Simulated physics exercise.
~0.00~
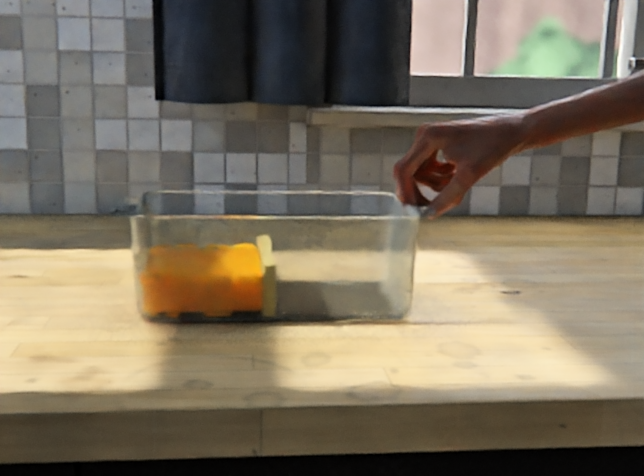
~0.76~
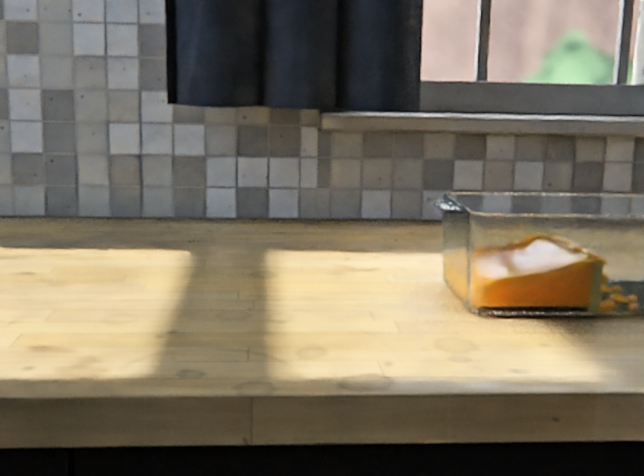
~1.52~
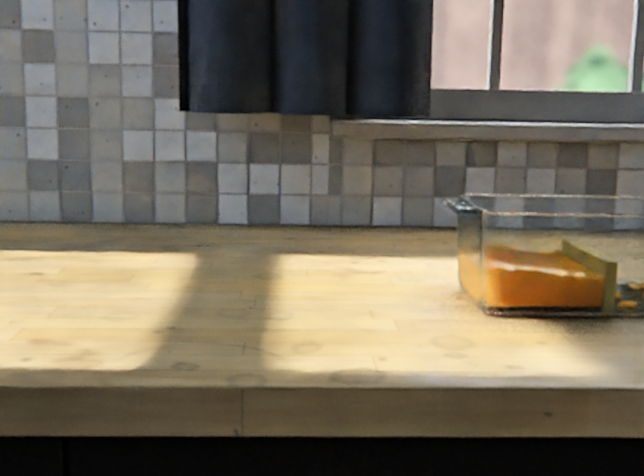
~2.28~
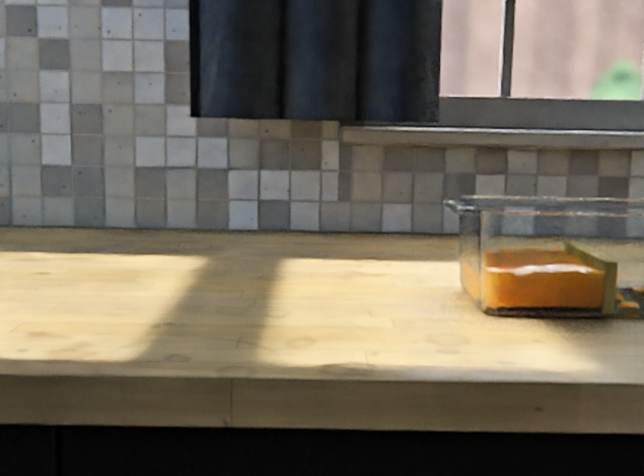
The video shows a hand at the right end of a clear oblong tub on a wooden counter, orange juice left of its divider. The tub slides right, the juice sloshing and a little reaching the right side, then rests with most still on the left.
